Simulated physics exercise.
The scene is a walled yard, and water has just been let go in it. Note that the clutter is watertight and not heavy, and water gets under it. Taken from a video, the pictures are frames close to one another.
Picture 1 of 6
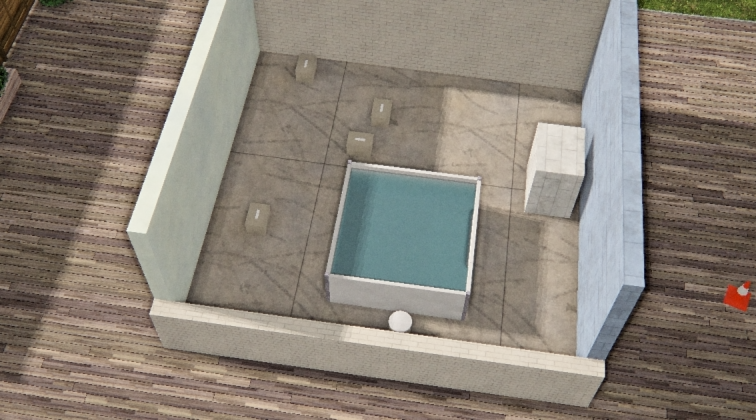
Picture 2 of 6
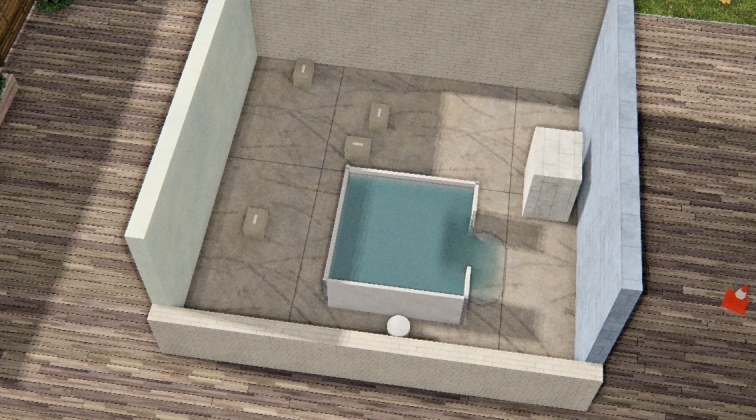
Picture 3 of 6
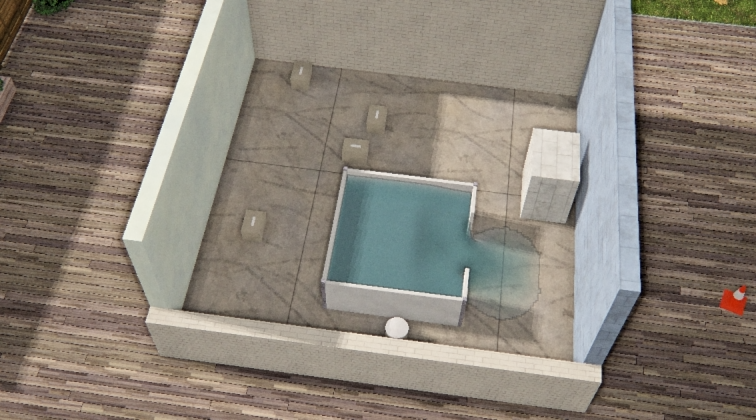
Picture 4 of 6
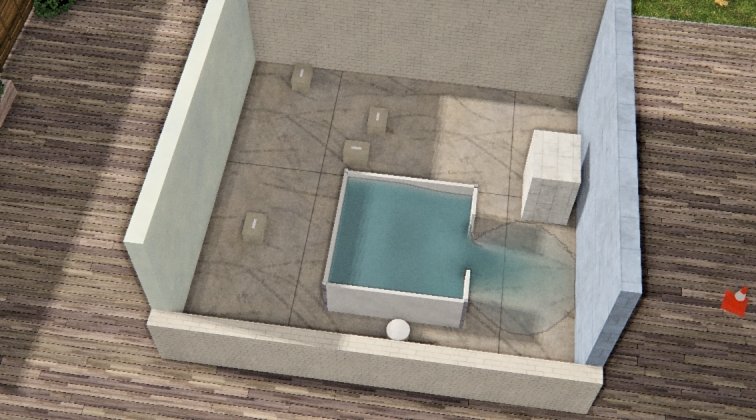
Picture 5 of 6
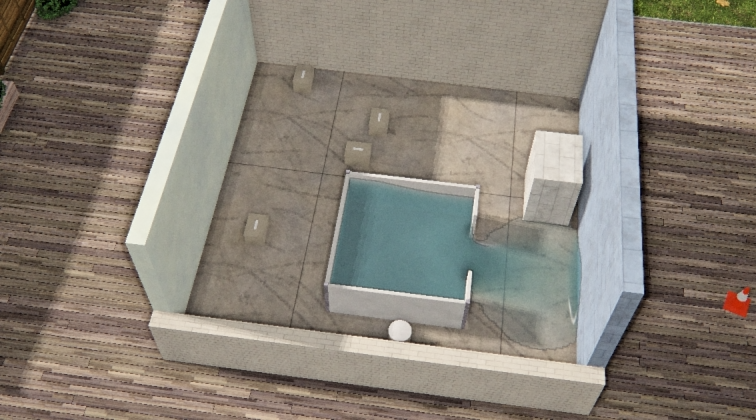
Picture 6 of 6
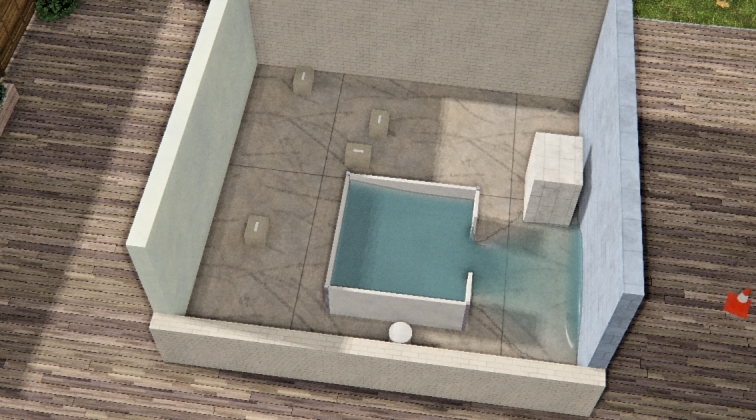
Teal water pours through a gap in the right side of a square, white-walled pool, inside a walled yard seen from high above. Four small grey-brown blocks sit on the stained stone floor to the left and behind the pool, with a pale block at right, a white ball in front and an orange object outside. The water fans rightward across the floor, reaches the bluish right wall and spreads along it, while the objects stay put and the view shifts very slightly.
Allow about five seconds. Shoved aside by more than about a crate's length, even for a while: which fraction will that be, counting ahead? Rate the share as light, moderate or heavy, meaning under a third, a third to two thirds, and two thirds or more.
Light.
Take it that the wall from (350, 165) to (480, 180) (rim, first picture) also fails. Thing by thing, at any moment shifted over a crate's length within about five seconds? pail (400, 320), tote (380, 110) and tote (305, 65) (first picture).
Each in turn, never travels that far, ends up that far off, ends up that far off.
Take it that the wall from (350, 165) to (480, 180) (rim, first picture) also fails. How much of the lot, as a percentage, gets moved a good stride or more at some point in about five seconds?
Roughly 80 in a hundred.
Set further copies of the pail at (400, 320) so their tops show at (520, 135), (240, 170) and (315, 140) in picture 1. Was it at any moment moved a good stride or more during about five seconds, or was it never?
Stays put, stays put, stays put.
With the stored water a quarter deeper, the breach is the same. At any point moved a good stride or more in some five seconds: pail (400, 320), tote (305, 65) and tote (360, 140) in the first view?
The first one: Reaches it. The second: Doesn't reach it. The third: Doesn't reach it.
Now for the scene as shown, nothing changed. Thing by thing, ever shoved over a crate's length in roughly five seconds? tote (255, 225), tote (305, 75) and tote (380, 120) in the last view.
Successively: Never went far, never went far, never went far.
A moment on, 0 of 5 are well off their spots; 0 afloat.
Next, 0 of 5 are well off their spots; 0 afloat.
Later, 1 of 5 are well off their spots; 1 afloat.
In the end, 1 of 5 are well off their spots, and 1 have been at some point; 1 afloat.
